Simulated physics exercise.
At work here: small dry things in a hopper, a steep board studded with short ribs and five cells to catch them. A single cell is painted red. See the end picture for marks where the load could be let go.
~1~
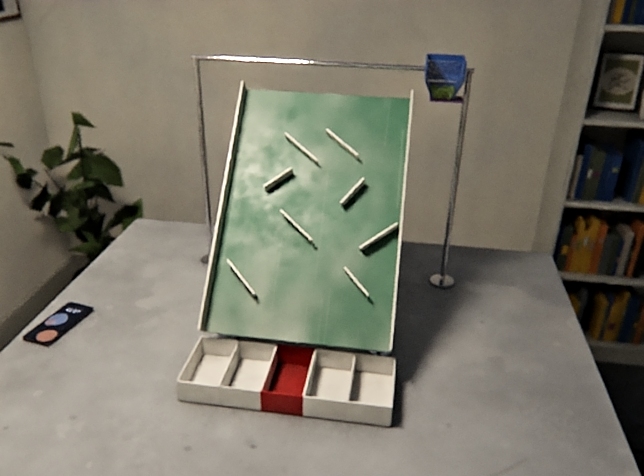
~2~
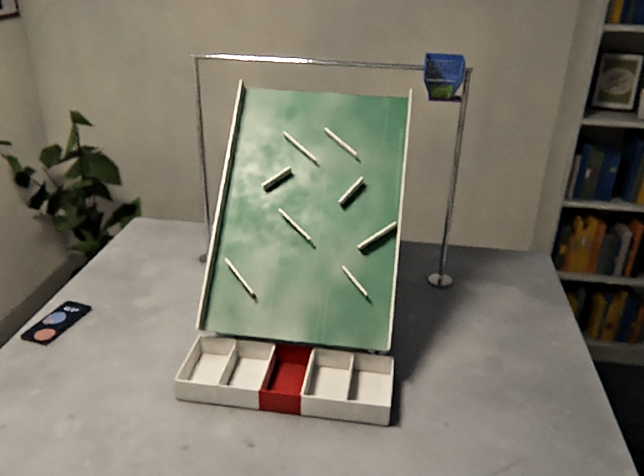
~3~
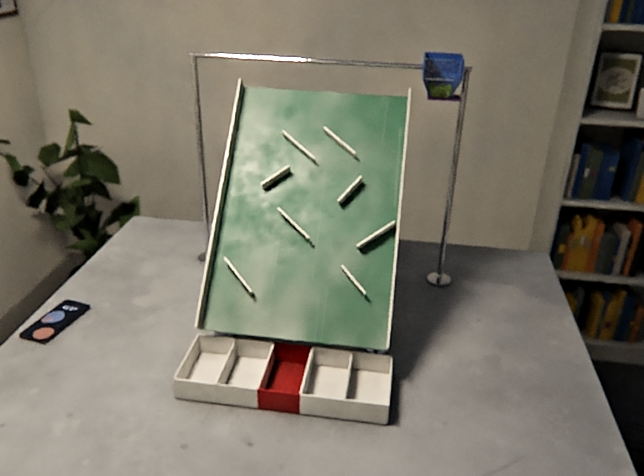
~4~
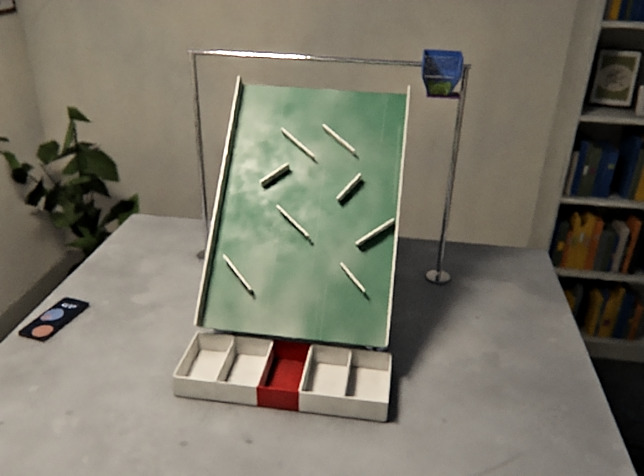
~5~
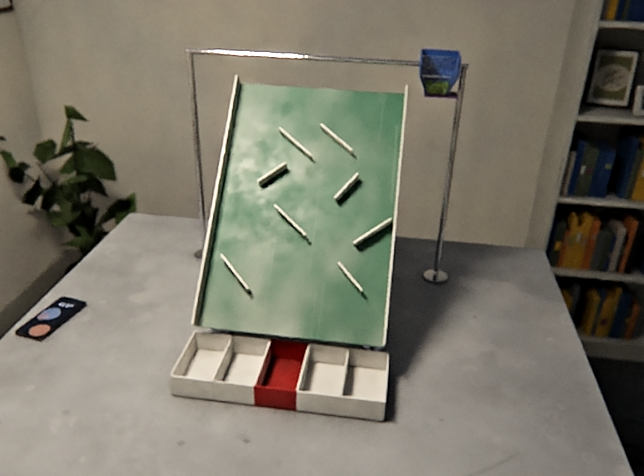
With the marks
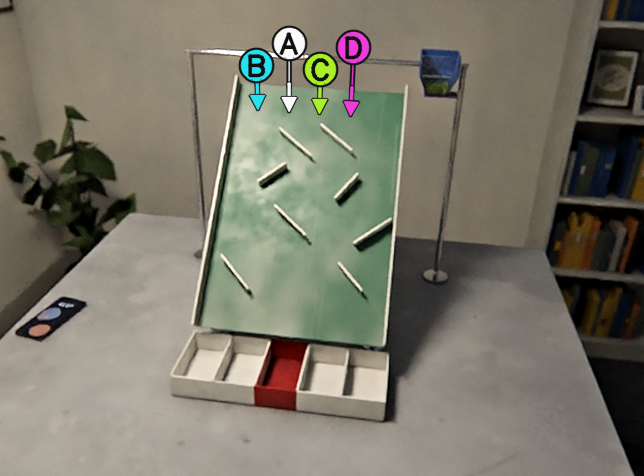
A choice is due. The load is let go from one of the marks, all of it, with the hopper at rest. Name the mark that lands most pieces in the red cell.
Take D.
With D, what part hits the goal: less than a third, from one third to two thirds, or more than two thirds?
Mark D gives more than two thirds.
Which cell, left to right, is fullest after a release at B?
The first from the left.
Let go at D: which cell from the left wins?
It is the third one.
On the marked copy, mark A meets the board at (289, 106); mark B meets the board at (257, 104); mark C meets the board at (319, 108); mark D meets the board at (350, 110).
Choosing A, about a third in the red cell, about half in other cells, a small part outside the box.
Choosing B, about a quarter in the red cell, about two thirds in other cells, a small part outside the box.
Choosing C, about half in the red cell, about a third in other cells, a small part outside the box.
Choosing D, most in the red cell, about a quarter in other cells, a stray few outside the box.
